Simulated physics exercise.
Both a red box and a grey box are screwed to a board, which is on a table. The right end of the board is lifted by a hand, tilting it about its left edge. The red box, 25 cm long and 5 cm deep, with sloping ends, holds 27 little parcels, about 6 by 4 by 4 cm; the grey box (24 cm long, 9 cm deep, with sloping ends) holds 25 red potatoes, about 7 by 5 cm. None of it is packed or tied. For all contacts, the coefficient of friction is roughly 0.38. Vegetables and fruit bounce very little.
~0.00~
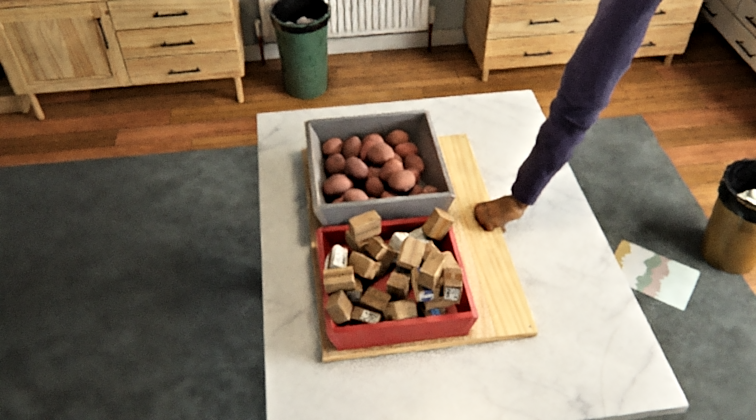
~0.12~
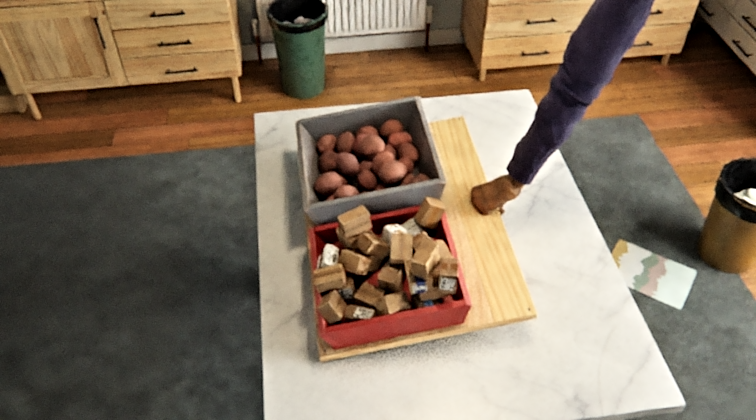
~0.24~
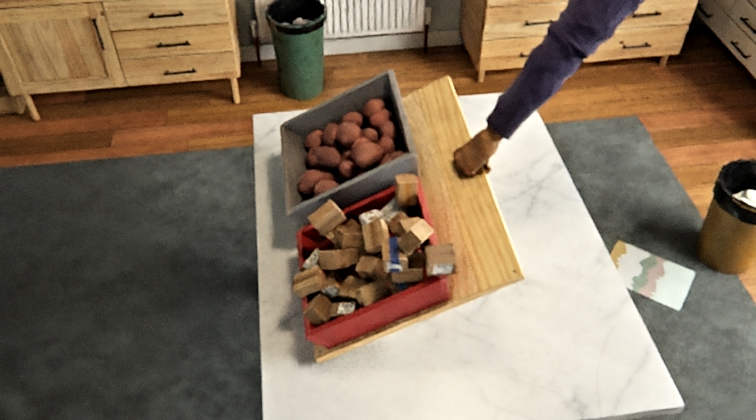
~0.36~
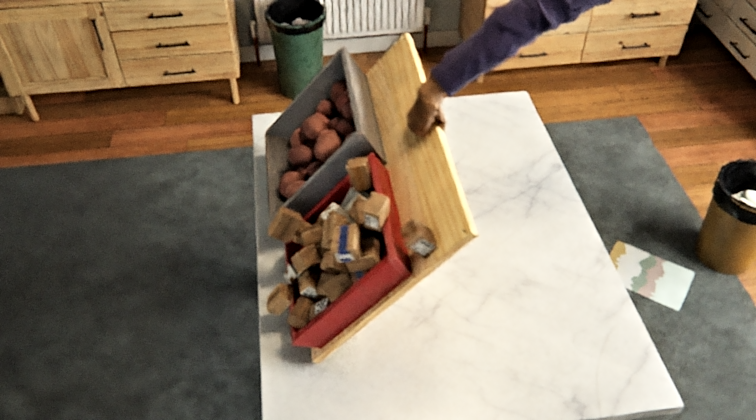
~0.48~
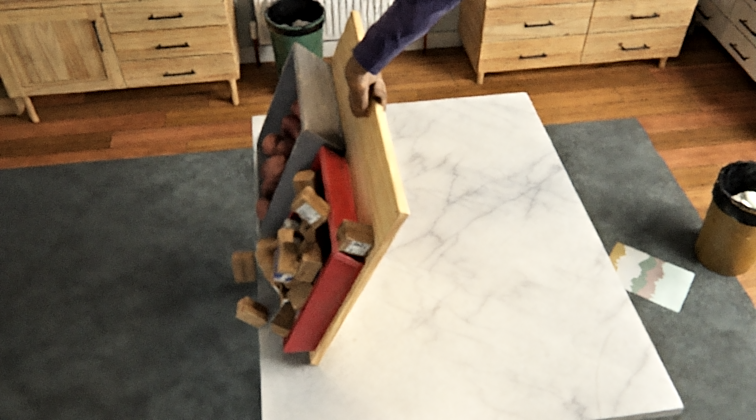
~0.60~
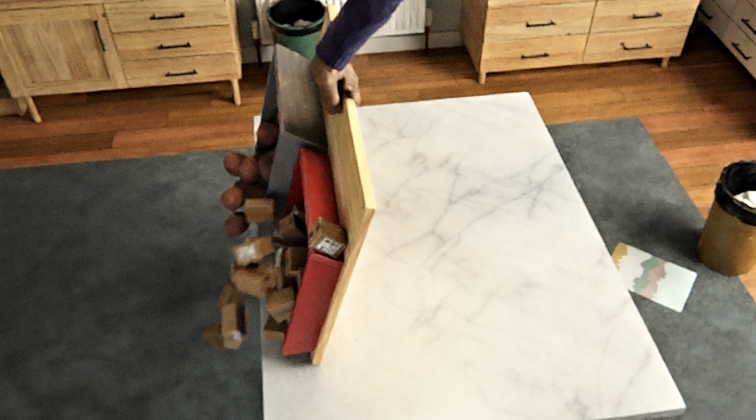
A hand lifted the right end of a board on a table, tilting it steeply with its red and grey boxes, and little parcels tumbled out to the left, followed by some red potatoes.
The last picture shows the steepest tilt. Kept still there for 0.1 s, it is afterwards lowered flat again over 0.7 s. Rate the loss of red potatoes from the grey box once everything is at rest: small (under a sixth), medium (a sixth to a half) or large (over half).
Large.
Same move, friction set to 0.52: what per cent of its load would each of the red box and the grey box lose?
In that case the red box sheds 80 per cent, while the grey box sheds 70 per cent.
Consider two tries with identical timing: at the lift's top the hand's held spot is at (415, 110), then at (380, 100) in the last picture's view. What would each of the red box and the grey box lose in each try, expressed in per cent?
The red box would lose 30 per cent in the first try and 50 per cent in the second, the grey box 10 and then 40 per cent.
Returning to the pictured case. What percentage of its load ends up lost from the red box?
For the red box, roughly 80 percent.
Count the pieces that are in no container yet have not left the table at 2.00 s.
I'd guess near 6.
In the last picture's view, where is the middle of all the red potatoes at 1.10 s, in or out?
I'd say near (234, 322).
After 0.82 s, tilt 69°; the red box is down by 20 of 27 and the grey box is down by 14 of 25.
After 1.10 s, tilt 30°; the red box is down by 22 of 27 and the grey box is down by 18 of 25.
After 1.50 s, tilt 0°; the red box is down by 22 of 27 and the grey box is down by 19 of 25.
When it is over (at 2.00 s), the red box is down by 22 of 27 and the grey box is down by 19 of 25. Asked share, 19 of 25, 76 per cent.
